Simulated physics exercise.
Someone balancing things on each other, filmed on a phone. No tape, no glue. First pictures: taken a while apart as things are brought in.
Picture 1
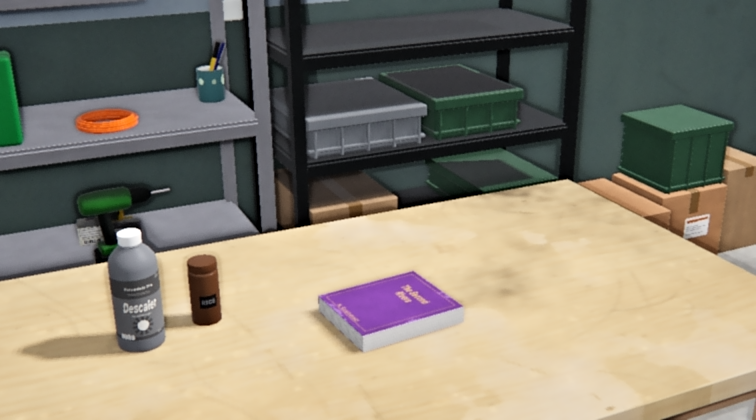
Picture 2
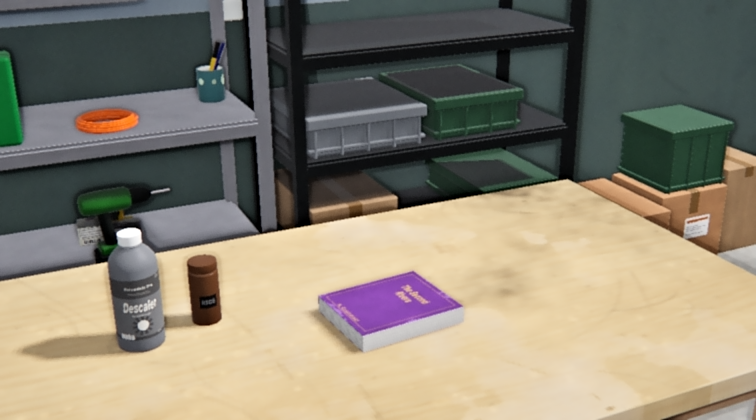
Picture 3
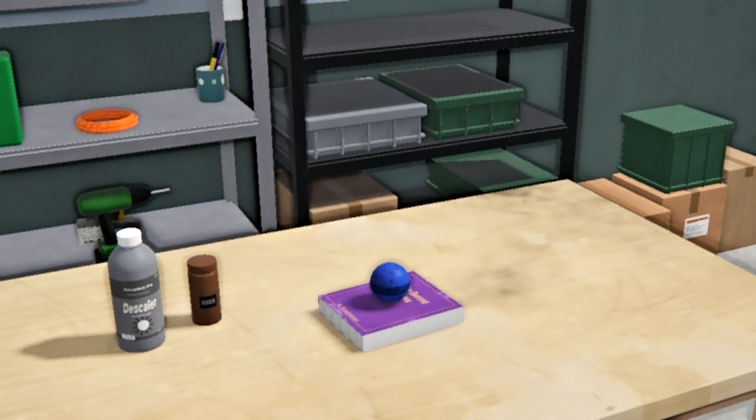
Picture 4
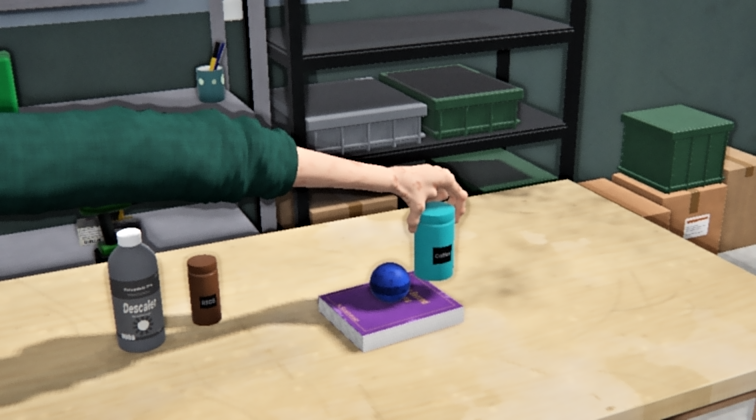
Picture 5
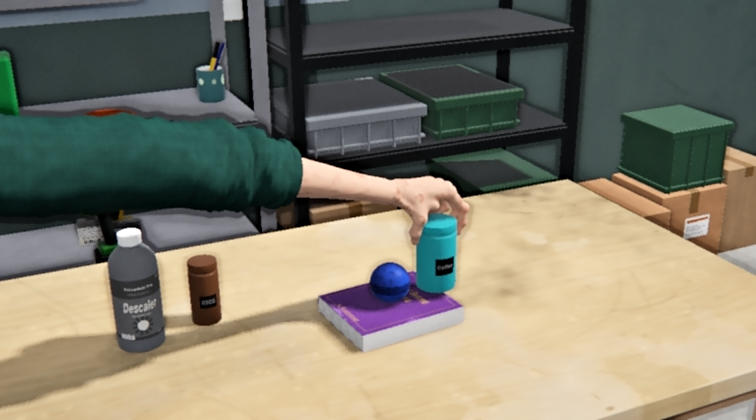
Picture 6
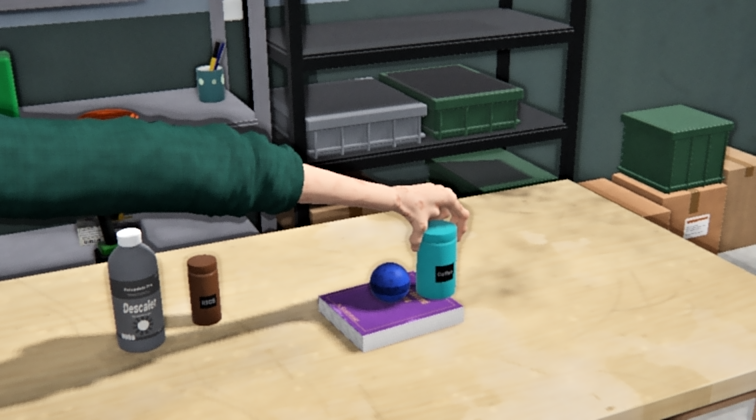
A hand lowers a turquoise jar onto the purple book, beside the blue ball.
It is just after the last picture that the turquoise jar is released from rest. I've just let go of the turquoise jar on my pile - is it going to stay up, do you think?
It endures.
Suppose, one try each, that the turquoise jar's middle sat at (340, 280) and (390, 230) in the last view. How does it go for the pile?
Case one: The pile stands firm; case two: It topples.
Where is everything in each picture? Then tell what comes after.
In the first frame, the last thing is not in view yet; brown shaker (204, 290).
In the second frame, the last thing is not in view yet; purple book (390, 309).
In the third frame, the last thing is not in view yet; brown shaker (204, 290).
The fourth frame shows on its way; turquoise jar (434, 241); purple book (390, 309).
The fifth frame shows on its way; turquoise jar (436, 253); brown shaker (204, 290).
The sixth frame shows in place under the hand; turquoise jar (436, 259); purple book (390, 309).
Then, 0.30 s after the last picture, nothing has stirred.
Then, 0.70 s after the last picture, turquoise jar resting near (436, 259).
At rest, all 5 in place. Seen from the same camera at the end, turquoise jar near (436, 259). The pile keeps its balance.
